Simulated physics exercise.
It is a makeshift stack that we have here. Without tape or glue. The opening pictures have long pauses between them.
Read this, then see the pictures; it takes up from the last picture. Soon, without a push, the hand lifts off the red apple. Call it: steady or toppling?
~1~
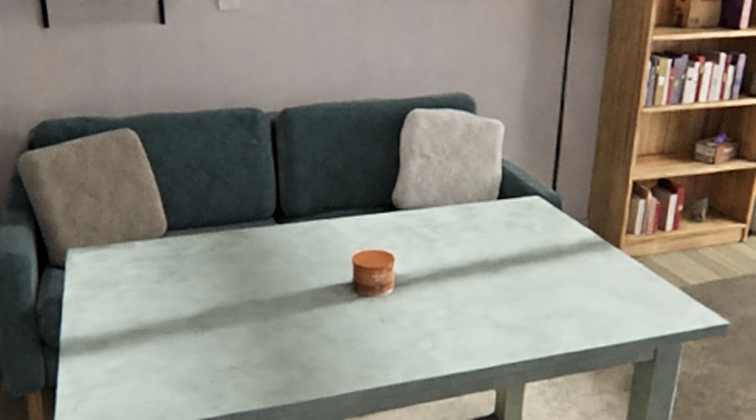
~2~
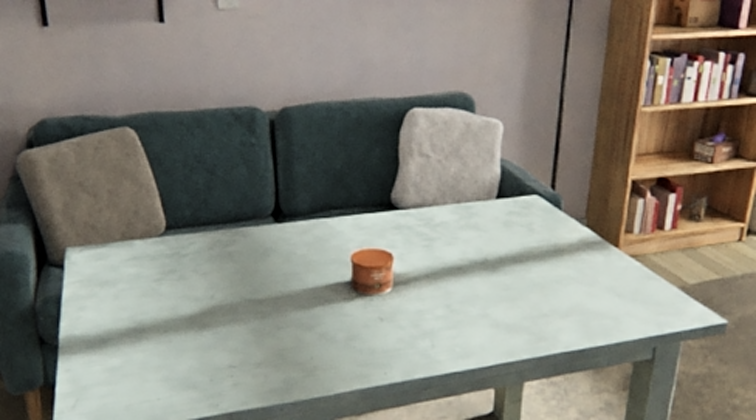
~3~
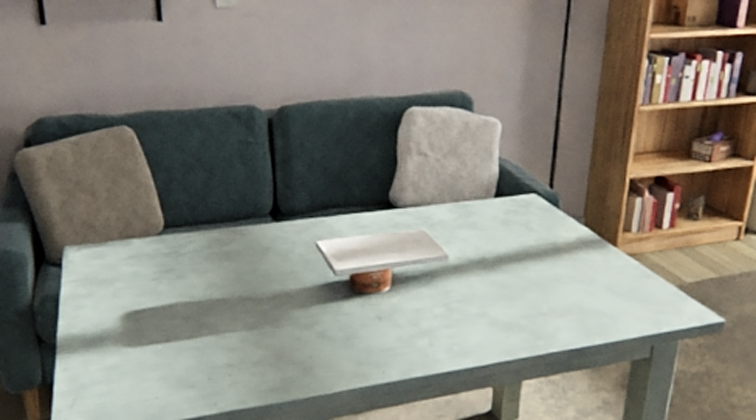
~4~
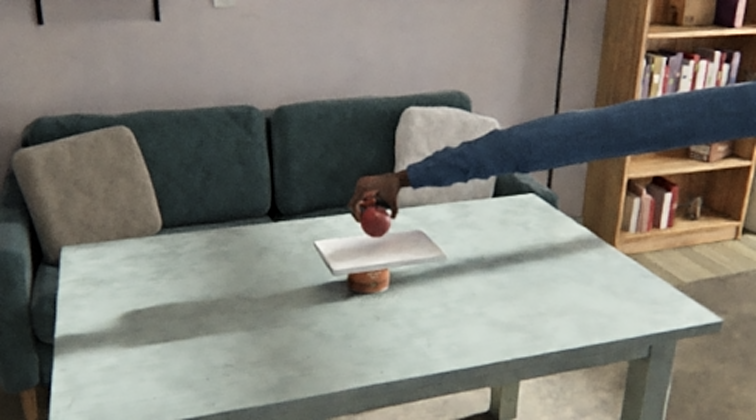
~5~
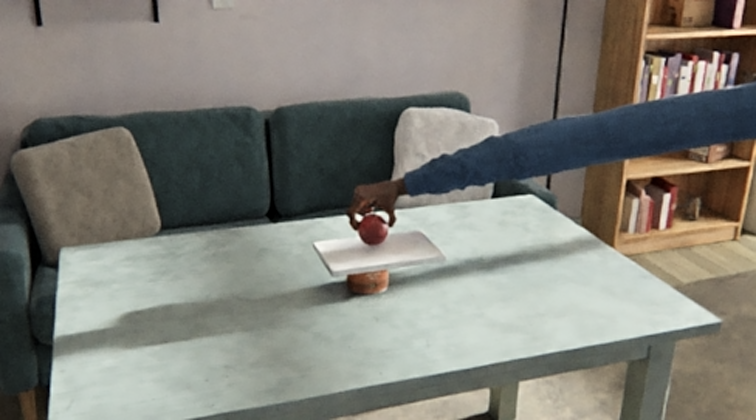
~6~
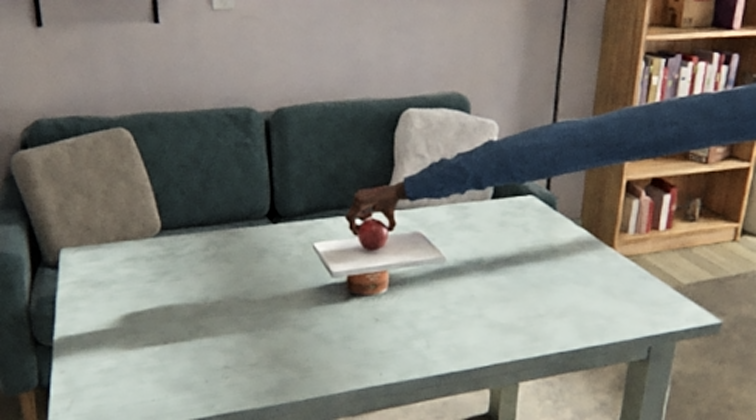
Steady.
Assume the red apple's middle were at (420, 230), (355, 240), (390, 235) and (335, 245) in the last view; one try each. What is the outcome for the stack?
So, first go it comes down, second go it stays put, third go it stays put, fourth go it stays put.
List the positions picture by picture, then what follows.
The last thing is not in view yet; orange tub (373, 273), in the first frame.
The last thing is not in view yet; orange tub (372, 272), in the second frame.
The last thing is not in view yet, in the third frame.
Still above its spot; red apple (376, 222), in the fourth frame.
Still above its spot; red apple (373, 230), in the fifth frame.
Set down, still held; red apple (373, 234), in the sixth frame.
Then, 0.20 s past the last view, nothing moves.
Then, 0.40 s past the last view, red apple resting near (373, 235).
Finally, all 3 still in place. Final places as the last picture's camera would see them, red apple near (373, 235). The stack stays up.
